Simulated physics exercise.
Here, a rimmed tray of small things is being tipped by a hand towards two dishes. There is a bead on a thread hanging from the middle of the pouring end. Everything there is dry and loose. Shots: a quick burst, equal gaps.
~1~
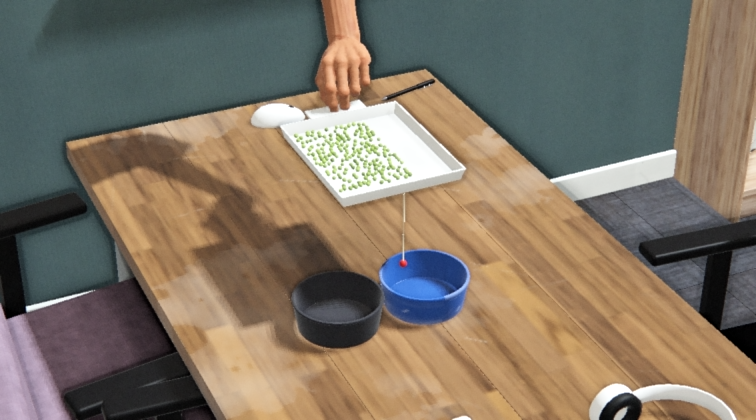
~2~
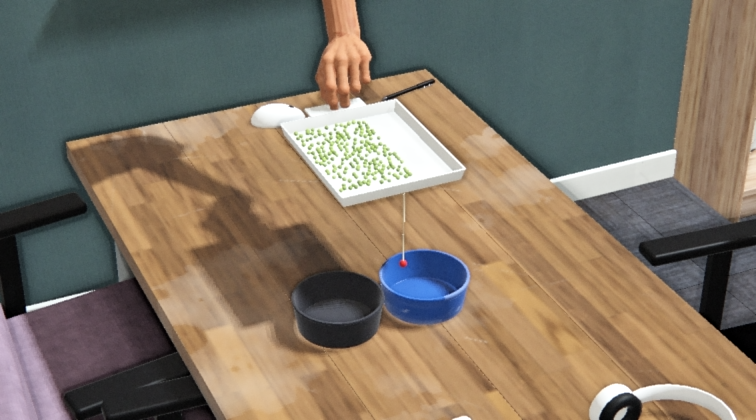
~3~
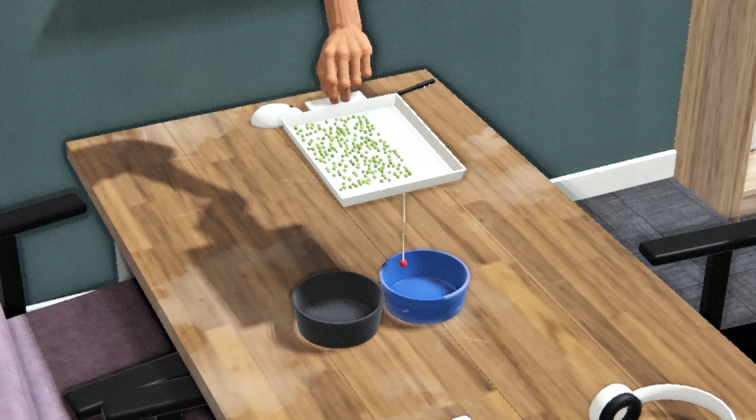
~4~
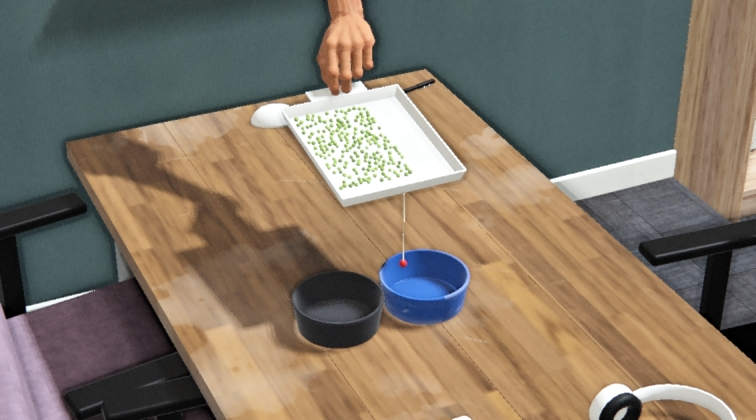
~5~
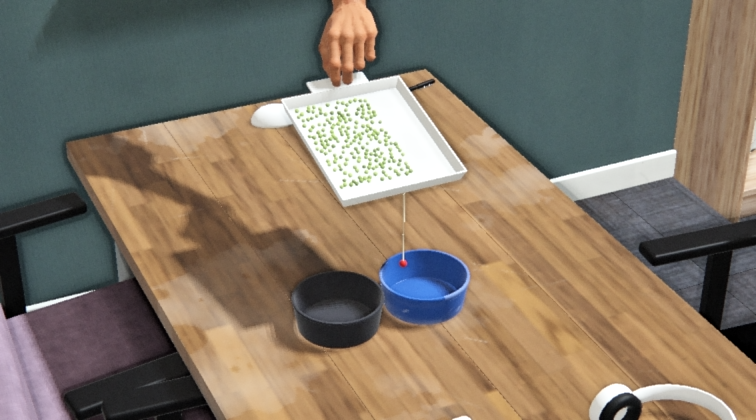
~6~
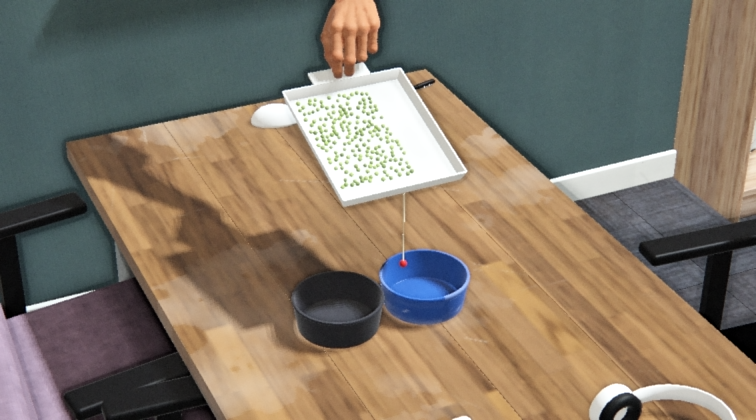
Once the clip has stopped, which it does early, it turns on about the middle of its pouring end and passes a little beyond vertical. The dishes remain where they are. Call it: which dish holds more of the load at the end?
The right one holds more.
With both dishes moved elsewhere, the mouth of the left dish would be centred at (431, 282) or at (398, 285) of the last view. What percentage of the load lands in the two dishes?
You'd see roughly 60 per cent first and roughly 80 per cent second.
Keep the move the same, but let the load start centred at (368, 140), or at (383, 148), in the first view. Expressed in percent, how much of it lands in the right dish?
It would be roughly 60 per cent for the first and roughly 60 per cent for the second.
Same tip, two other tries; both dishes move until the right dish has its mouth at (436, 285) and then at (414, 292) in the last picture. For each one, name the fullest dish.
Try 1 - the dish at right; try 2 - the dish at right.
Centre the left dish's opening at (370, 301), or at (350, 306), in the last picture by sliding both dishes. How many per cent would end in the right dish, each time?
It comes to near 40 per cent the first time and near 60 per cent the second time.
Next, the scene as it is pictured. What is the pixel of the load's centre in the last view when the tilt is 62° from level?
(388, 188).
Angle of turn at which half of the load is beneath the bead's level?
Near 110 degrees.
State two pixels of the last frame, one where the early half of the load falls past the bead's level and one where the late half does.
The first part passes (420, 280); everything after passes (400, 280).
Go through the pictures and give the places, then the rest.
The first frame shows corners of the pouring end (344, 195) and (461, 168), level; middle of the load (353, 155), dried peas; left dish (356, 332); right dish (444, 308); bead on its thread (403, 264).
The second frame shows corners of the pouring end (344, 195) and (461, 168), level; middle of the load (353, 154).
The third frame shows corners of the pouring end (344, 196) and (461, 168), tipped barely, level across its low end; middle of the load (353, 150).
The fourth frame shows corners of the pouring end (345, 196) and (462, 169), tipped a little, level across its low end; middle of the load (354, 145).
The fifth frame shows corners of the pouring end (345, 197) and (462, 169), tipped a little, level across its low end; middle of the load (354, 141).
The sixth frame shows corners of the pouring end (346, 197) and (462, 170), tipped clearly, level across its low end; middle of the load (355, 137); left dish (356, 332); right dish (444, 308).
Just after the last frame, tray tipped steeply; almost all on the tray; just a few in the right dish; just a few outside both; just a few in the air.
A moment on, tray tipped past a quarter turn; roughly two thirds on the tray; just a few in the left dish; just a few in the right dish; just a few outside both; roughly a third in the air.
Further on, tray tipped past a quarter turn; roughly a quarter in the left dish; roughly half in the right dish; roughly a third outside both.
When it is over, tray tipped past a quarter turn; roughly a quarter in the left dish; roughly half in the right dish; roughly a third outside both.
